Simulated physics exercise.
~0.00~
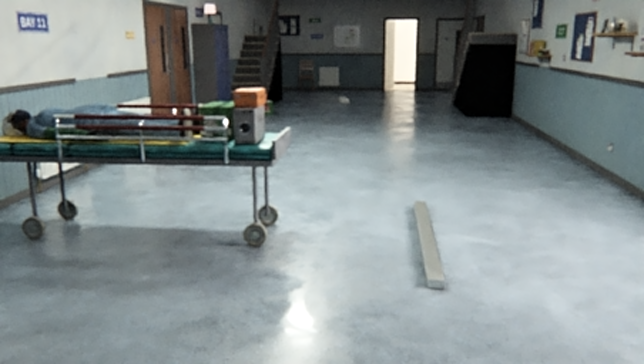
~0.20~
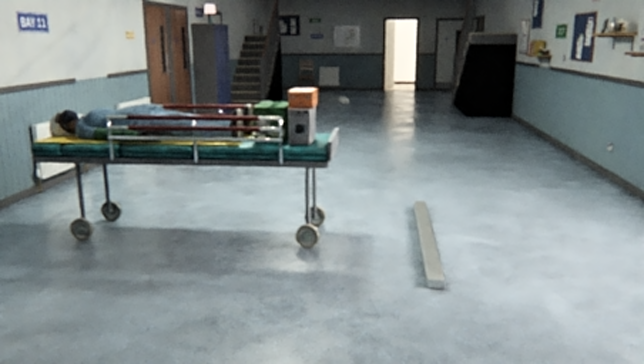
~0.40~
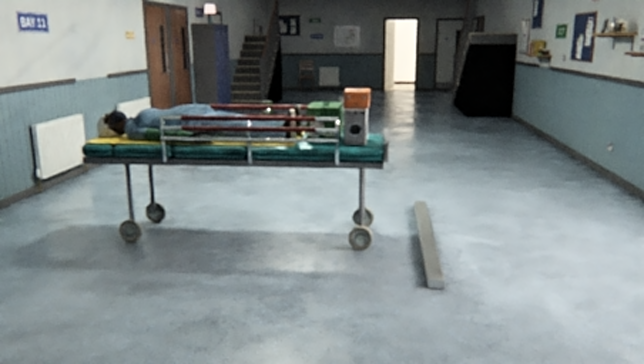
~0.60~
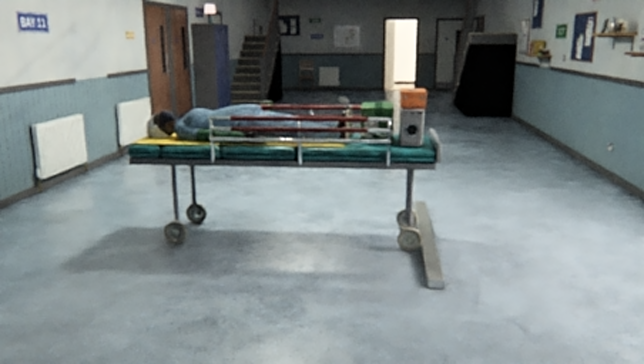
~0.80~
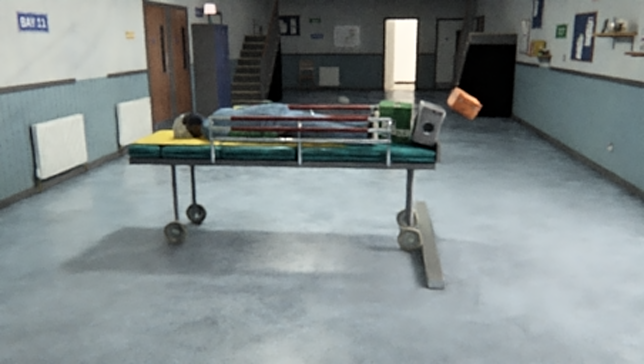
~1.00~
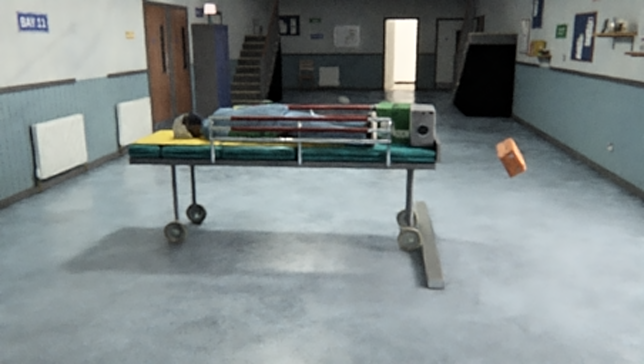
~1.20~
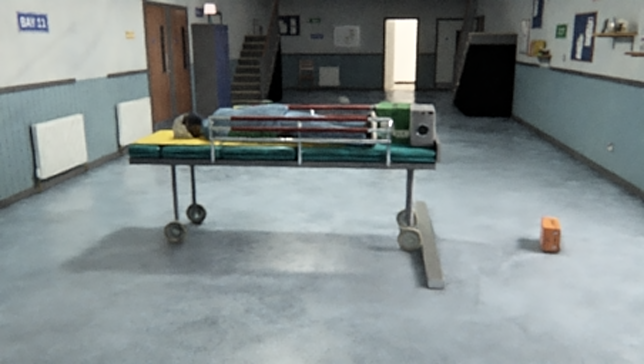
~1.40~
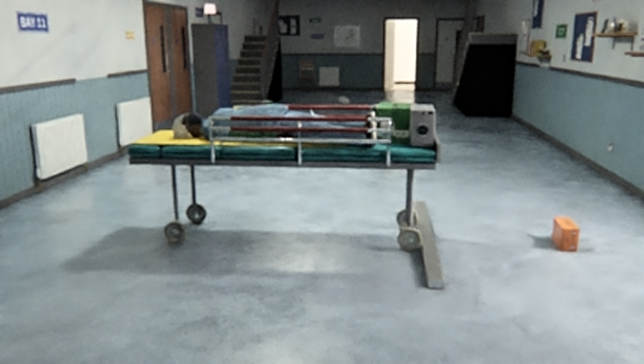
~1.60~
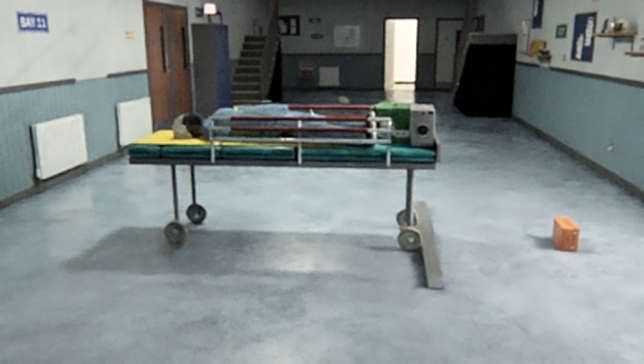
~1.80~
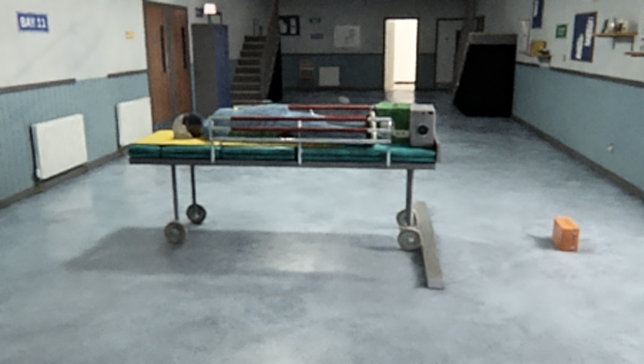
Ward trolley carrying a limp person rolls right and stops dead at a sill, flinging an orange case to the floor.
